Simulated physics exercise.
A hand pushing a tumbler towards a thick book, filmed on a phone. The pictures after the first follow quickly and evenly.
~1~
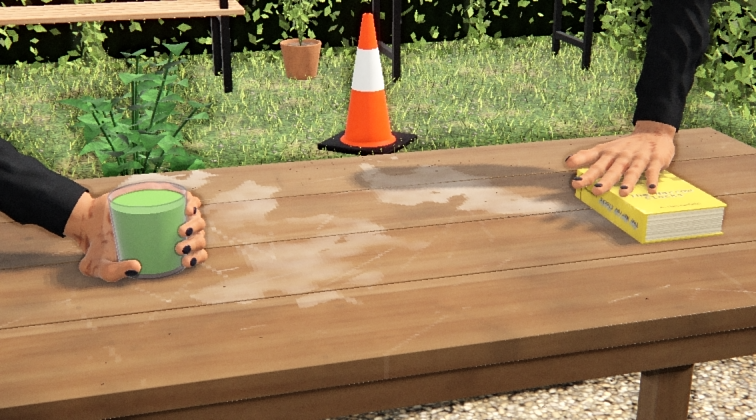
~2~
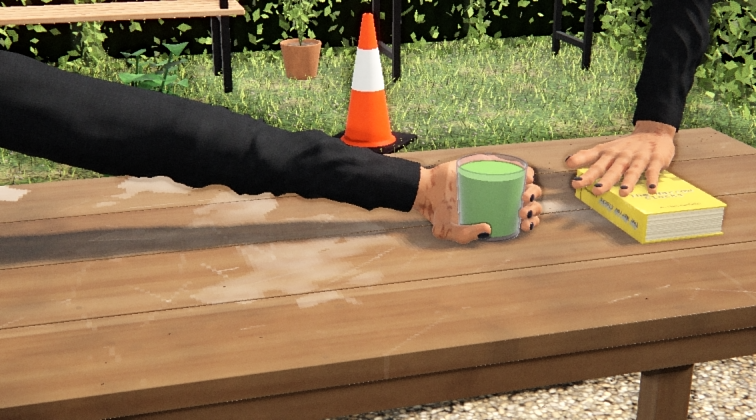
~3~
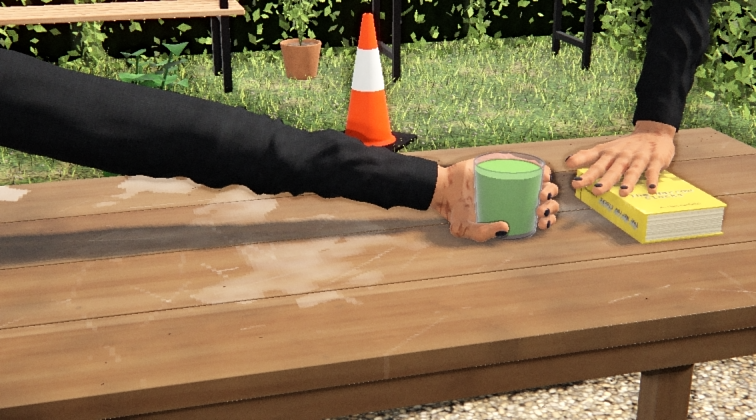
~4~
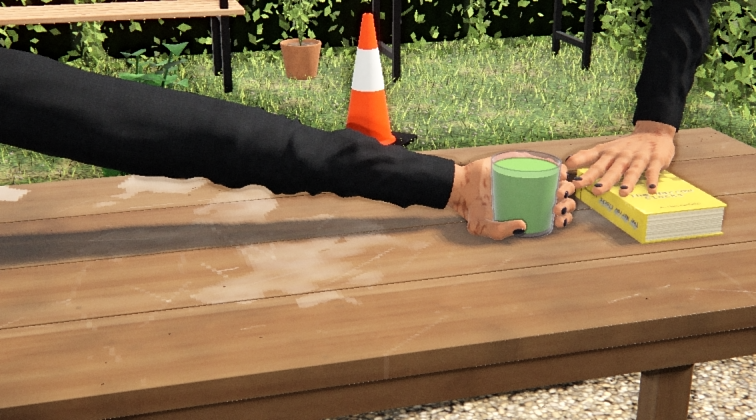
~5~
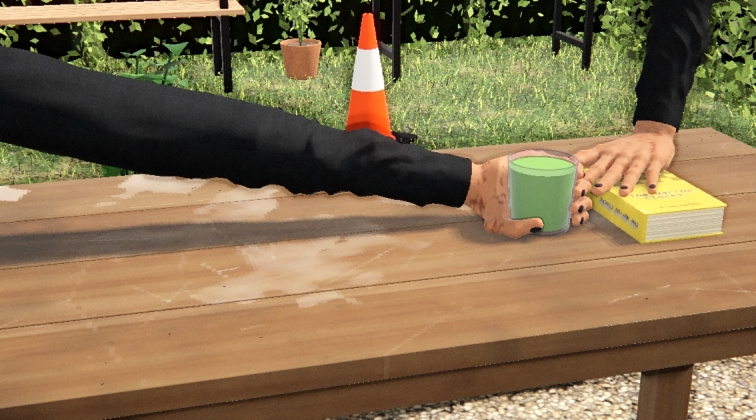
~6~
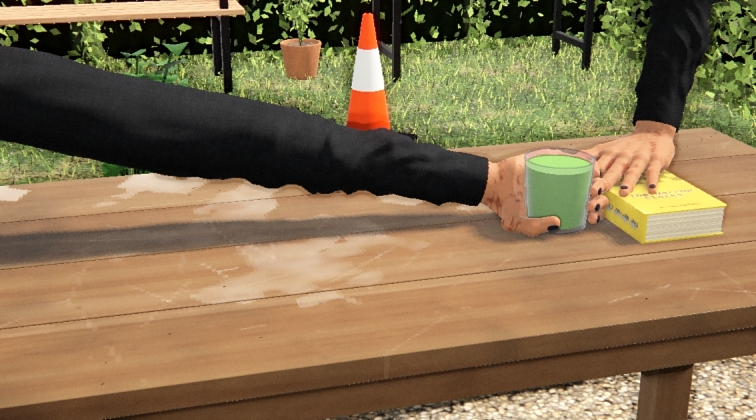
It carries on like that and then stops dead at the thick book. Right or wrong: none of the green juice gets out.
Wrong, some gets out.
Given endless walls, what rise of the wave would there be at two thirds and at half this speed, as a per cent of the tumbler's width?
The first case gives 20 per cent of the width, the second 15 per cent.
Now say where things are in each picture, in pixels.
In the first picture, at rest; tumbler (150, 227) nearly full; thick book (647, 200).
In the second picture, under way; tumbler nearly full, surface at (492, 171).
In the third picture, a step of some 15 px; tumbler (507, 193) nearly full.
In the fourth picture, a step of some 15 px; tumbler nearly full, surface at (525, 168).
In the fifth picture, a step of some 15 px; tumbler (541, 190) nearly full.
In the sixth picture, a step of some 15 px; tumbler nearly full, surface at (559, 165); thick book (647, 200).
A moment on, the tumbler meets the thick book.
Further on, the green juice surges up the wall; a puddle lies under it.
When it is over, the tumbler stands at the thick book; a puddle lies under it.
